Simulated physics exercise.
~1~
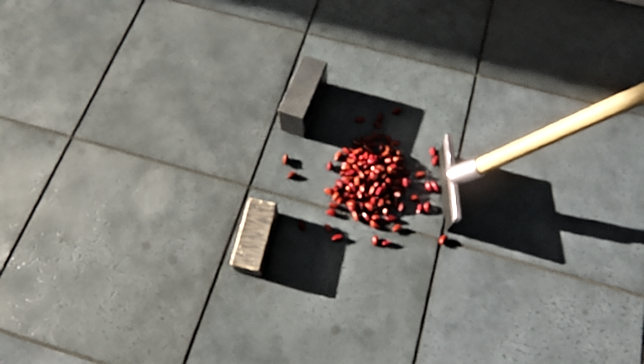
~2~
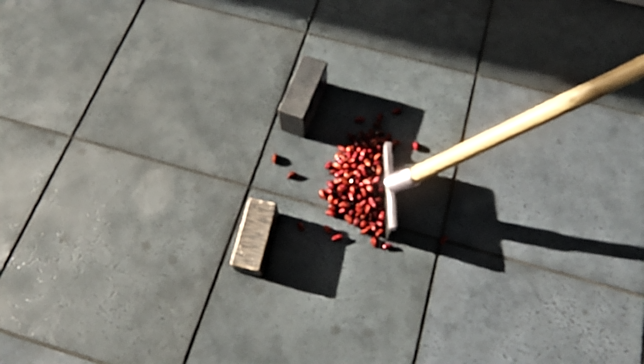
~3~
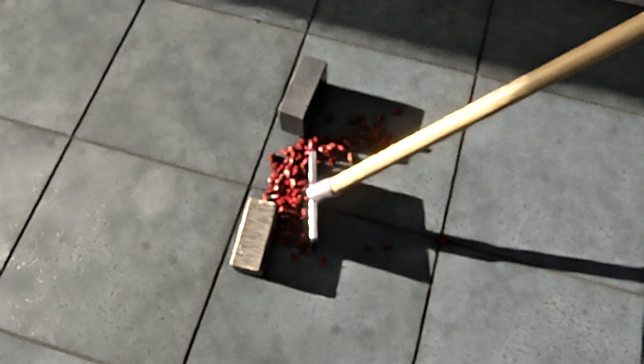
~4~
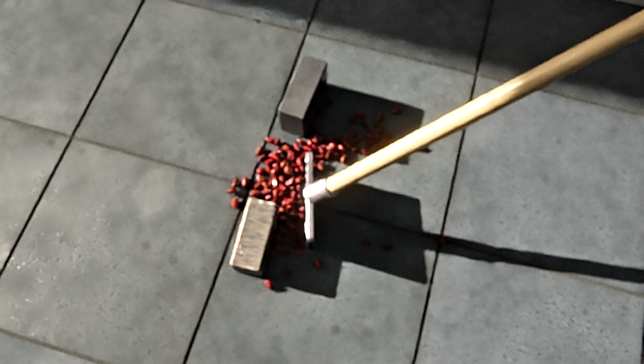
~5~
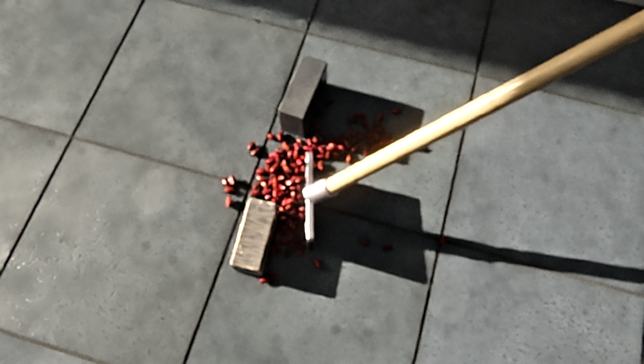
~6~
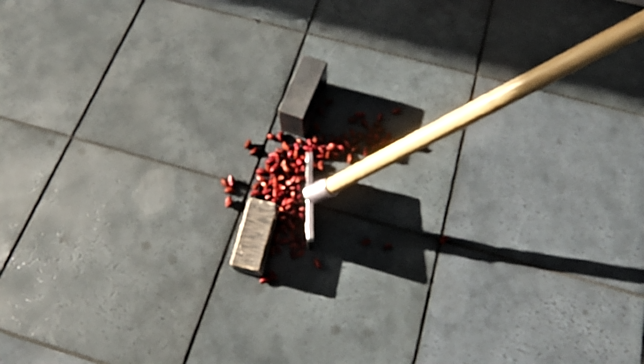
Wooden-handled squeegee pushing a pile of red beans left towards two blocks, then stopping with a few through and most held up.
